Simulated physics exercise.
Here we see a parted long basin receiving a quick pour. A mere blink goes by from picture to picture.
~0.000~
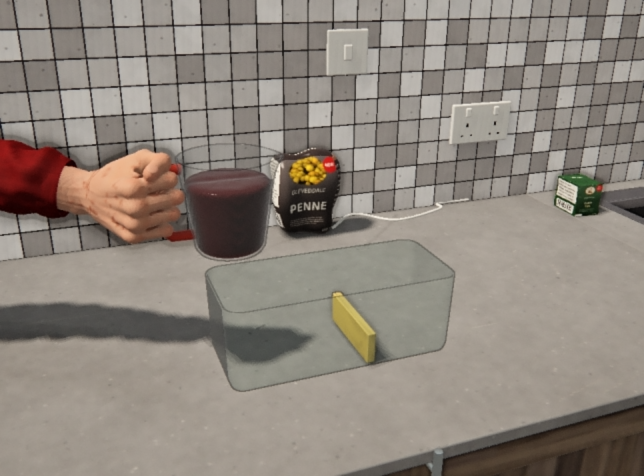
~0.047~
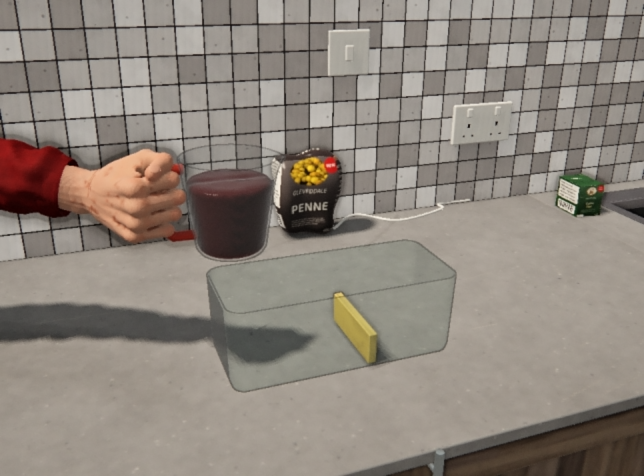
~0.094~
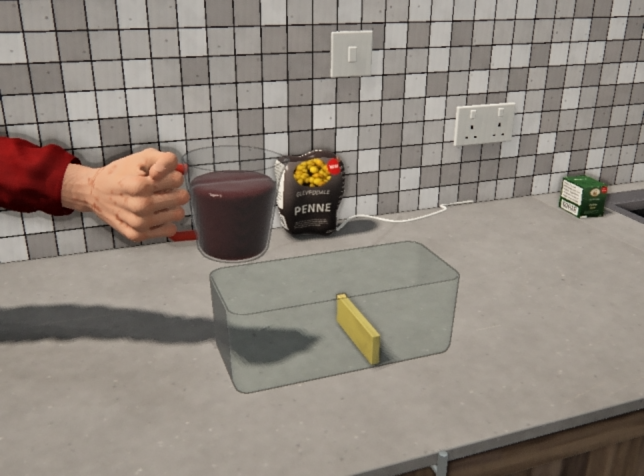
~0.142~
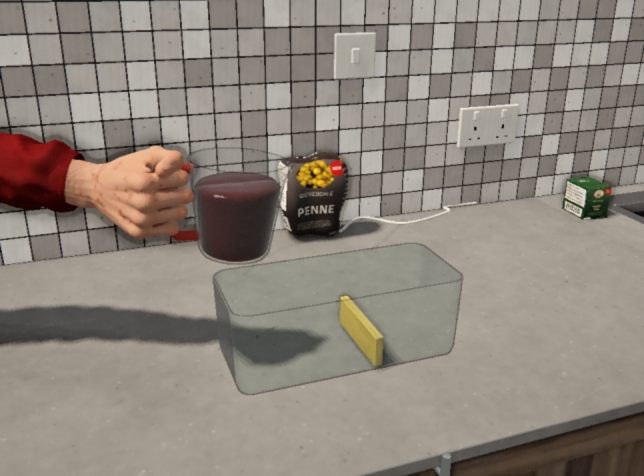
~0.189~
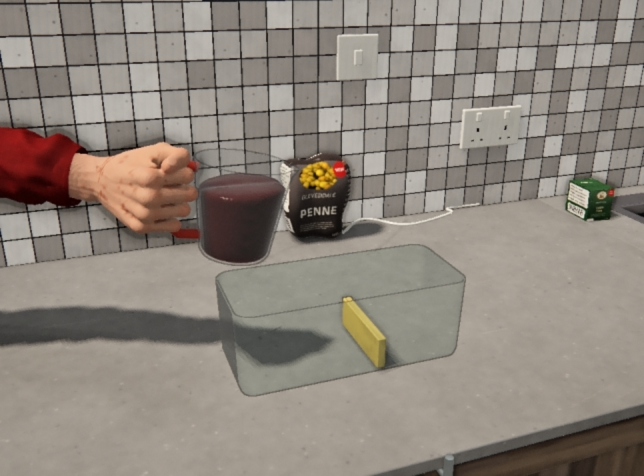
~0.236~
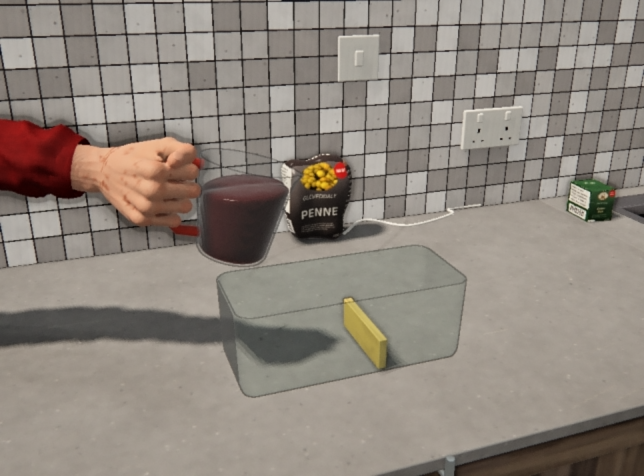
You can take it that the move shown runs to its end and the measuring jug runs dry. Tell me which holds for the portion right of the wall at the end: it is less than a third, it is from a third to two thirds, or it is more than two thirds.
The quantity right of the wall will come in below one third.
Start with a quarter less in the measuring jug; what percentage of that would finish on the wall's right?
Best guess: Around 5 %.
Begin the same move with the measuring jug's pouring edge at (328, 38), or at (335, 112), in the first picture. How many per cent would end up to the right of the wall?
Estimate, in order: 75 and 80 per cent.
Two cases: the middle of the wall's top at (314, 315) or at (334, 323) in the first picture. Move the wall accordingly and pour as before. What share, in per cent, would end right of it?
First try close to 65 percent, second try close to 30 percent.
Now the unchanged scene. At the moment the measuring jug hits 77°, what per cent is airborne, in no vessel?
Near 20 parts in a hundred.
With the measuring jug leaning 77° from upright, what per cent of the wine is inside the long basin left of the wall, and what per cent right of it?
5 % left, 0 % right.
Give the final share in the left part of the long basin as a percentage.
Something like 95 per cent, roughly.
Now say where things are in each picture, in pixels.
In the first frame, it leans 0°; its right rim is at (283, 153); the wine meets the walls at (183, 183) and (269, 175); the long basin's rim runs from (214, 292) to (434, 257); the wall's top is at (353, 313).
In the second frame, it leans 1°; its right rim is at (284, 154); the wine meets the walls at (185, 184) and (269, 175).
In the third frame, it leans 2°; its right rim is at (289, 157); the wine meets the walls at (189, 184) and (273, 177).
In the fourth frame, it leans 5°; its right rim is at (294, 161); the wine meets the walls at (193, 186) and (278, 179).
In the fifth frame, it leans 9°; its right rim is at (299, 167); the wine meets the walls at (198, 188) and (282, 181).
In the sixth frame, it leans 14°; its right rim is at (303, 173); the wine meets the walls at (200, 190) and (286, 182).
A moment on, the measuring jug is tipped on its side and 73 per cent is still to pour, 7 is left of the wall and 0 right of it.
Next, the measuring jug is tipped right over and 10 per cent is still to pour, 80 is left of the wall and 1 right of it.
Then the measuring jug is tipped right over and 0 per cent is still to pour, 93 is left of the wall and 5 right of it.
Later the measuring jug is tipped right over and 0 per cent is still to pour, 93 is left of the wall and 5 right of it.
In the end 93 per cent lies left of the wall, 5 right of it and 2 outside.
